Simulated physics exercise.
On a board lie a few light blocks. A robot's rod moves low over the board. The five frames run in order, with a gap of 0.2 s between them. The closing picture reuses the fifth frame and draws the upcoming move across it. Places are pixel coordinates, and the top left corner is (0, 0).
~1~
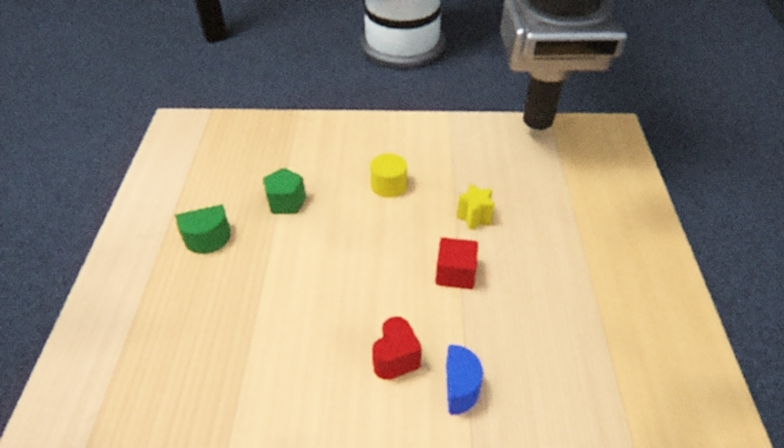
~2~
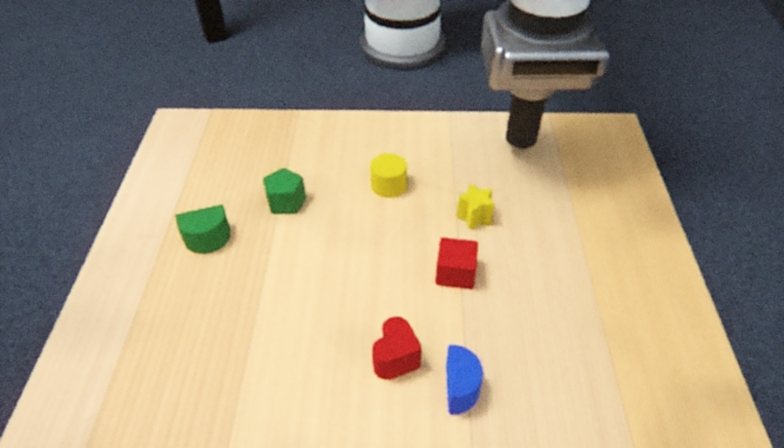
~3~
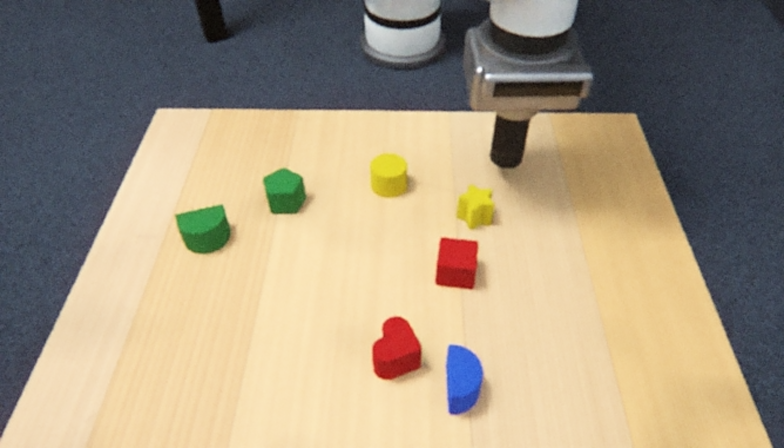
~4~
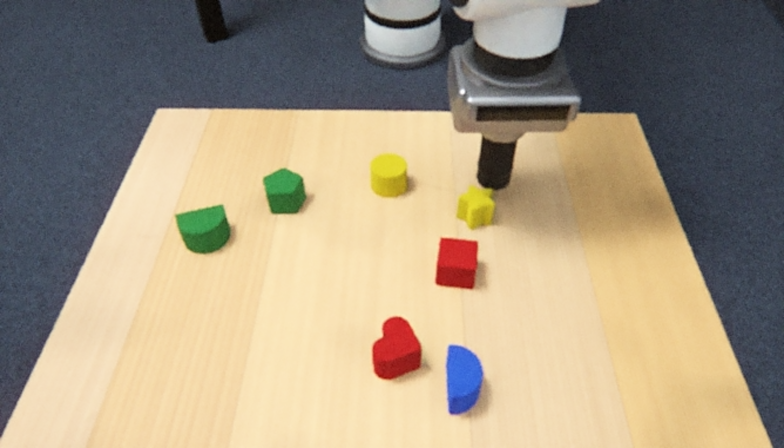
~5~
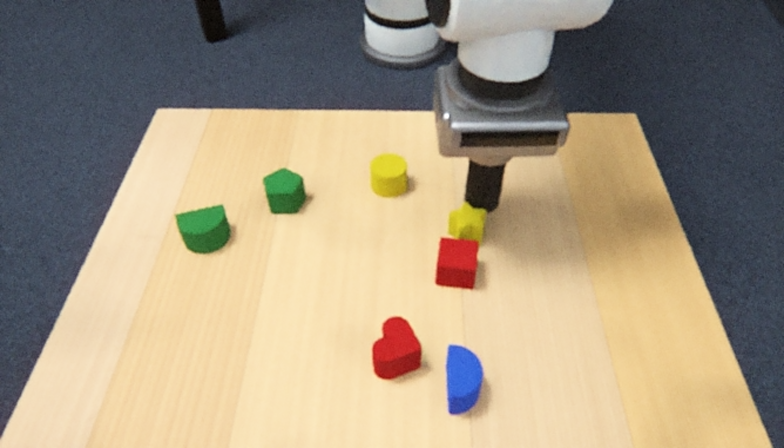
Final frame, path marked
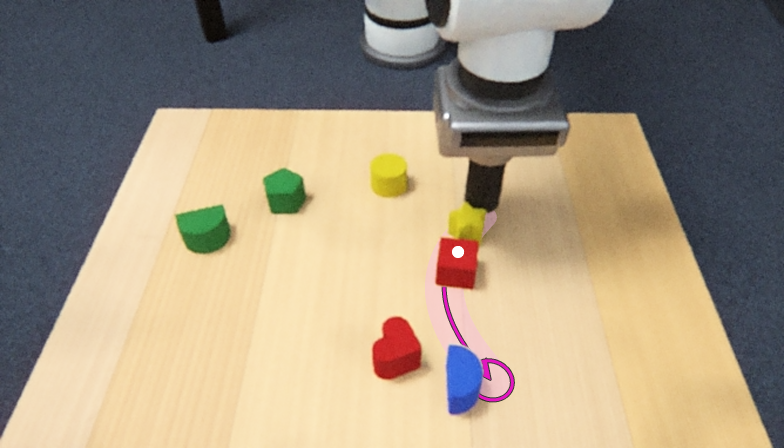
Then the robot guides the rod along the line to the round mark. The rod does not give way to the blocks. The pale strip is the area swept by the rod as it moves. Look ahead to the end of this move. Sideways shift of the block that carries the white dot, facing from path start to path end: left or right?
It is displaced to the right.
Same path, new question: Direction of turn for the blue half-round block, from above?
It makes a counterclockwise turn.
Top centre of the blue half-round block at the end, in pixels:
About (468, 404).
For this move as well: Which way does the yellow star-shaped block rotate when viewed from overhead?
The yellow star-shaped block rotates clockwise.
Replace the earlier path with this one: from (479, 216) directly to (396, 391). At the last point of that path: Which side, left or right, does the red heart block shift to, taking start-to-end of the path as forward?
It goes toward the right-hand side.
Path on the board, from (479, 216) through (449, 259) and (450, 318) to (491, 380); the dot is on the red square piece.
What follows on the original path. One third of the way, rod (450, 247); red square piece (445, 292), turned 15° anticlockwise; yellow star-shaped block (433, 261).
Two thirds of the way, rod (452, 305); red heart block (393, 341); red square piece (437, 337), turned 25° anticlockwise; blue half-round block (467, 379), turned 15° anticlockwise; yellow star-shaped block (415, 299), turned 55° clockwise.
At the end, rod (494, 368); red heart block (389, 343), turned 15° clockwise; red square piece (440, 363), turned 40° clockwise; blue half-round block (468, 404), turned 65° anticlockwise; yellow star-shaped block (416, 299), turned 55° clockwise.
